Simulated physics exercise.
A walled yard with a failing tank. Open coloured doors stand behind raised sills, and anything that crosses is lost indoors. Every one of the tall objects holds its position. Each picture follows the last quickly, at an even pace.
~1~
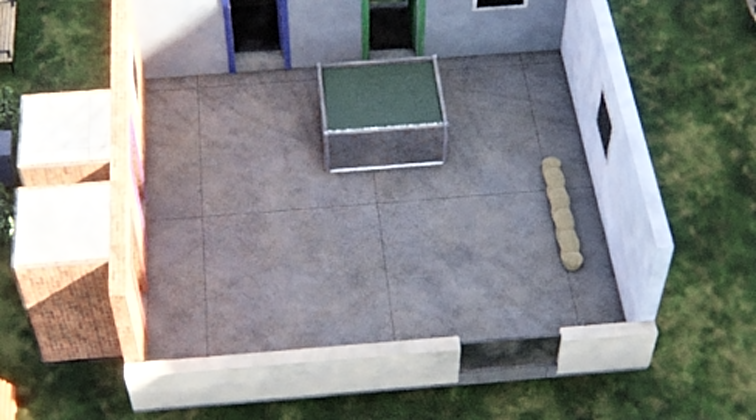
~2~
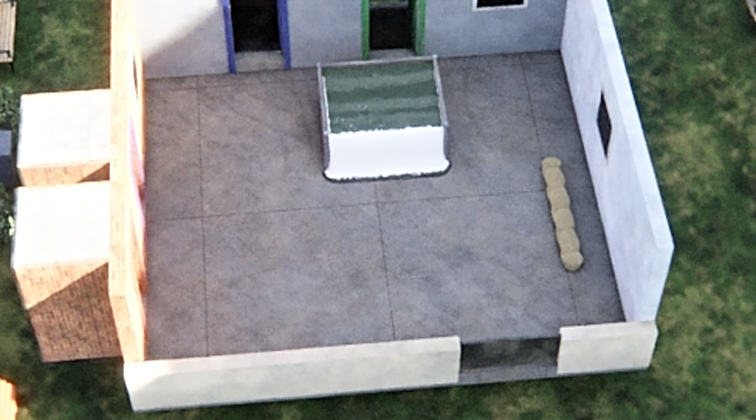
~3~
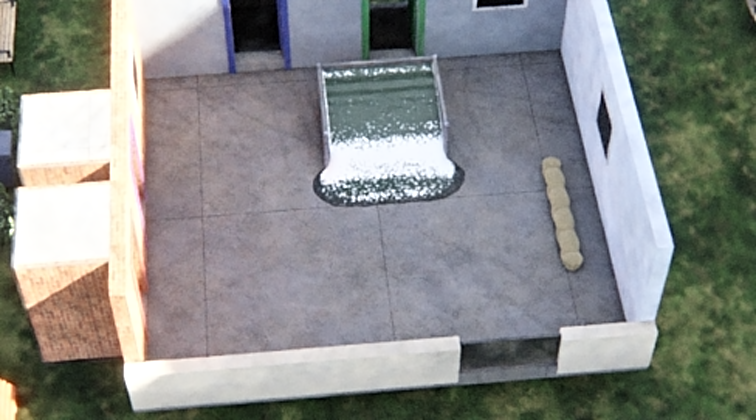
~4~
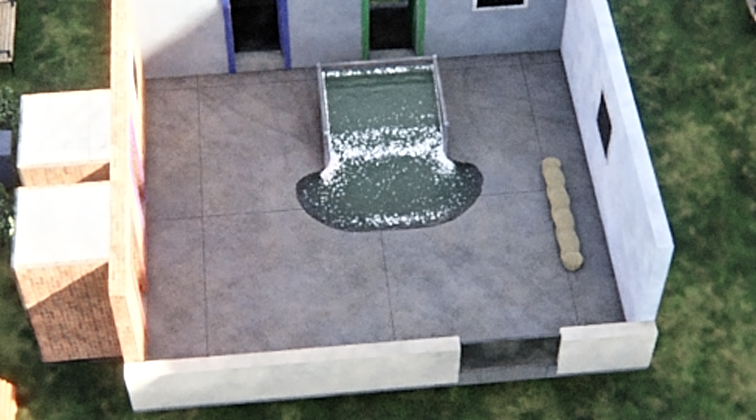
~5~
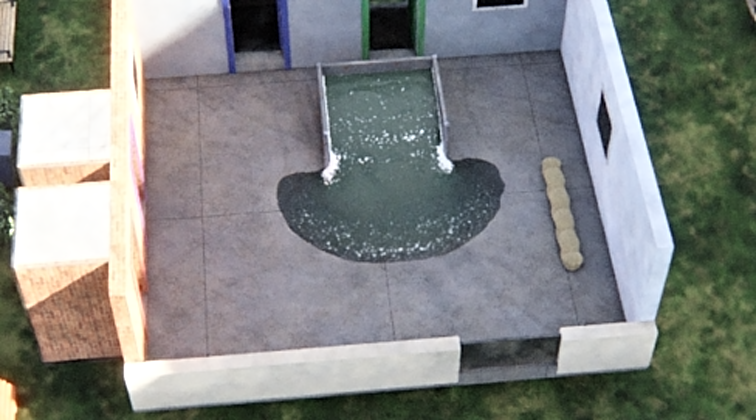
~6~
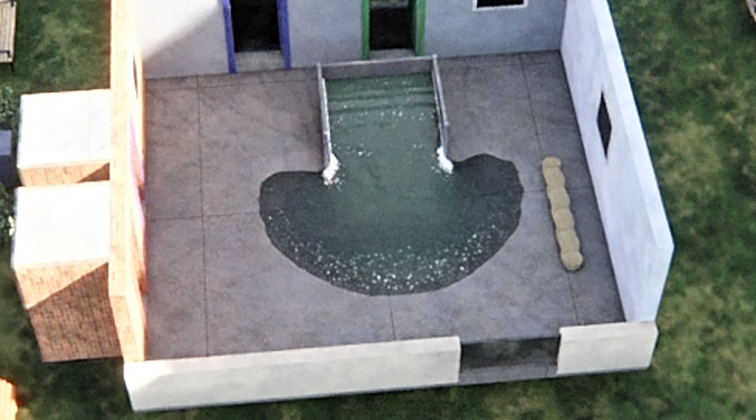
Walled yard with blue and green doorways, an open tank giving way at its front and dark water fanning across the paving.
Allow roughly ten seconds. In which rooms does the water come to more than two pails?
Behind the purple door, two pails or fewer; behind the blue door, two pails or fewer; behind the green door, two pails or fewer; behind the red door, more than two pails.
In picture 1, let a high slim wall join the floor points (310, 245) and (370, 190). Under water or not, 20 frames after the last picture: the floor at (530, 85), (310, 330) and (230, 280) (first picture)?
Point by point: First not reached, second submerged, third submerged.
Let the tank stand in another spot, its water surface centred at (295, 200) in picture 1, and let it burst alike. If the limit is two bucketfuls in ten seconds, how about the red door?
Red door: Past the limit.
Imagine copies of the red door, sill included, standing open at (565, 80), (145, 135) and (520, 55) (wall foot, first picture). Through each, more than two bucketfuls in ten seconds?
Door by door: Ends up below, ends up below, ends up above.
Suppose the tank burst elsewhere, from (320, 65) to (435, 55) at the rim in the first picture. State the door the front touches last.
Answer: The one in red.
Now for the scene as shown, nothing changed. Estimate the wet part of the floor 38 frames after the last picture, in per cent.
I'd say 85 per cent.
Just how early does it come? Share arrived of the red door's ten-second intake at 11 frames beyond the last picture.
My estimate is close to 0 per cent.
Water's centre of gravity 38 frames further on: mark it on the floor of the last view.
Near (381, 252).
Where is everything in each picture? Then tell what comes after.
The open tank at (381, 98) is whole and still, in the first picture.
The front is at (448, 163), out from the gap at (386, 154), in the second picture.
The front is at (458, 181), out from the gap at (386, 155), in the third picture.
The front is at (474, 194), out from the gap at (386, 156), in the fourth picture.
Water pours out at (386, 157) and has run to (480, 226), in the fifth picture.
The front is at (367, 291), out from the gap at (386, 157), in the sixth picture.
A moment on, water covers 45 % of the floor; the purple door not reached, the blue door not reached, the green door not reached, the red door not reached.
Next, water covers 50 % of the floor; the purple door not reached, the blue door not reached, the green door not reached, the red door not reached.
Then, water covers 55 % of the floor; the purple door wet at the sill, nothing in, the blue door not reached, the green door not reached, the red door under two buckets in.
Later, water covers 85 % of the floor; the purple door wet at the sill, nothing in, the blue door not reached, the green door not reached, the red door far over two buckets in.
In the end, water covers 95 % of the floor; the purple door wet at the sill, nothing in, the blue door wet at the sill, nothing in, the green door wet at the sill, nothing in, the red door far over two buckets in.
